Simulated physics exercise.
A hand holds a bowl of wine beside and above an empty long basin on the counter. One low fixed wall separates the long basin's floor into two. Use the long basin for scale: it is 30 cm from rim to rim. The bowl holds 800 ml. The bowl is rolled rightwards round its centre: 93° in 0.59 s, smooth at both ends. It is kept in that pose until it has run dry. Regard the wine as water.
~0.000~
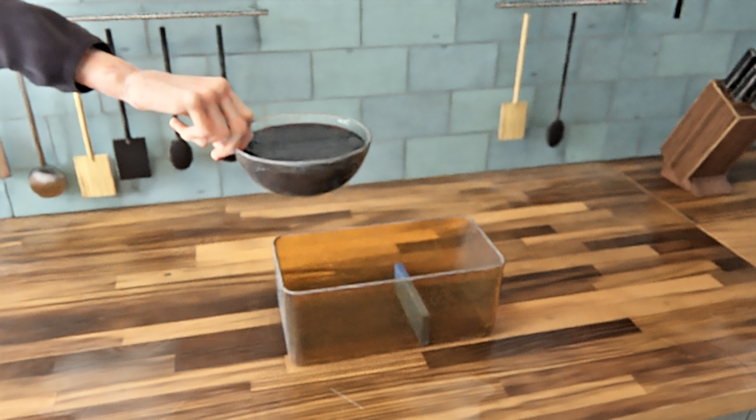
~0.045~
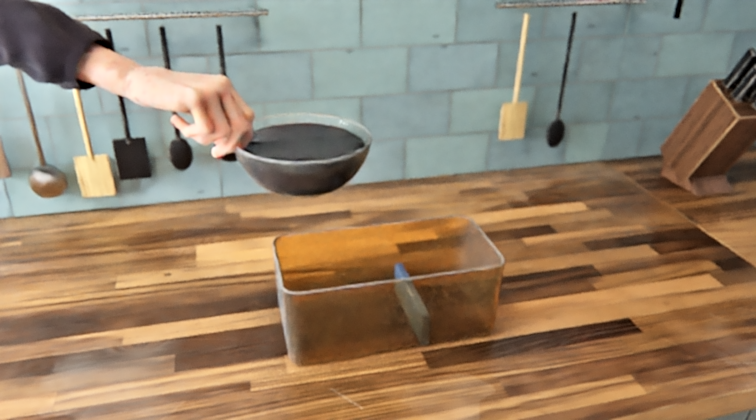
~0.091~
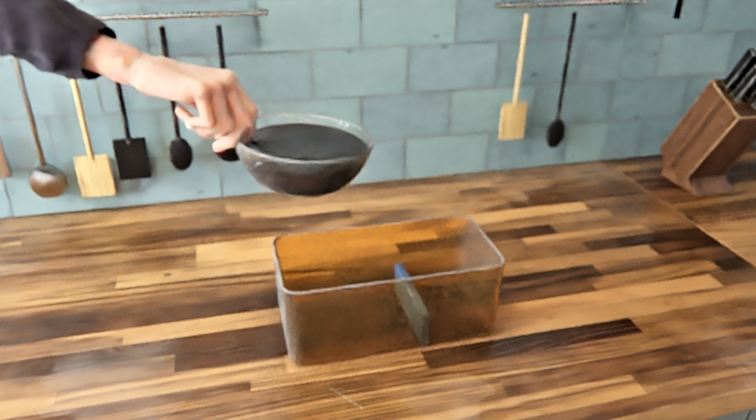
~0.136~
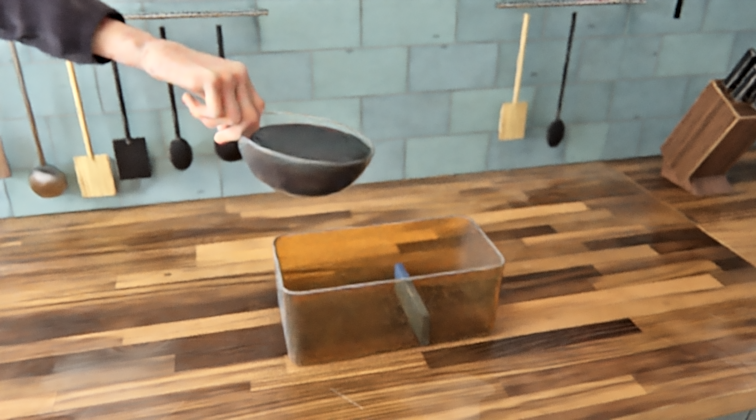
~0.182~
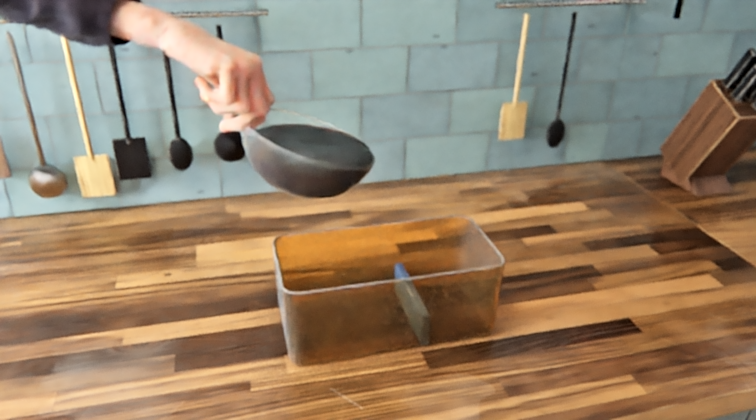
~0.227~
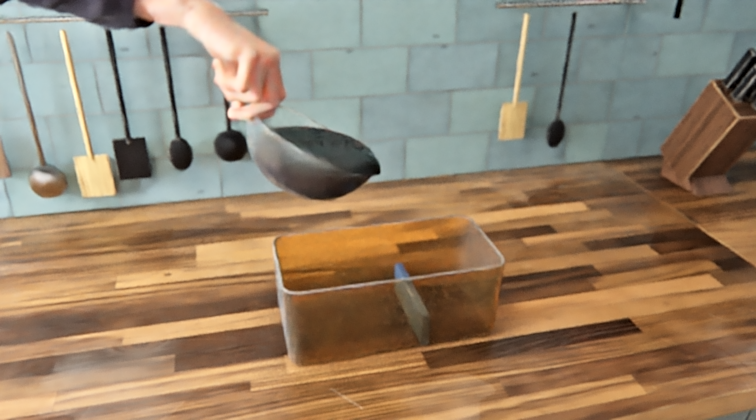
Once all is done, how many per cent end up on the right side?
Roughly 35 percent ends up on the right side.
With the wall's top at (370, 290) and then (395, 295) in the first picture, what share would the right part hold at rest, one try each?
Try 1: 80 %; try 2: 50 %.
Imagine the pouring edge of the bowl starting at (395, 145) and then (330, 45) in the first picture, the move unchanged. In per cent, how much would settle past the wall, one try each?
Near 55 in a hundred on the first go and near 20 in a hundred on the second.
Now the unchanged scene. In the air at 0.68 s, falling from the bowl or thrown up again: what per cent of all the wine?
Around 10 percent of the liquid.
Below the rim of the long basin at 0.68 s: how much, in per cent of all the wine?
The fraction sits near 90 in a hundred.
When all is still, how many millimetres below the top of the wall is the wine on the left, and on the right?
It's around 32 mm on the left side and around 30 mm on the right side.
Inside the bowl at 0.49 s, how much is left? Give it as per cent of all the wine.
Near 10 in a hundred.
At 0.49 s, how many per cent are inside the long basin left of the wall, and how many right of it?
Roughly 18 sits left and 24 sits right.
By 0.49 s the tilt is 86° and 10 per cent is still to pour, 18 is left of the wall and 25 right of it.
By 0.68 s the tilt is 93° and 0 per cent is still to pour, 54 is left of the wall and 35 right of it.
By 0.87 s the tilt is 93° and 0 per cent is still to pour, 60 is left of the wall and 35 right of it.
By 1.09 s the tilt is 93° and 0 per cent is still to pour, 60 is left of the wall and 35 right of it.
At rest 60 per cent lies left of the wall, 35 right of it and 5 outside.
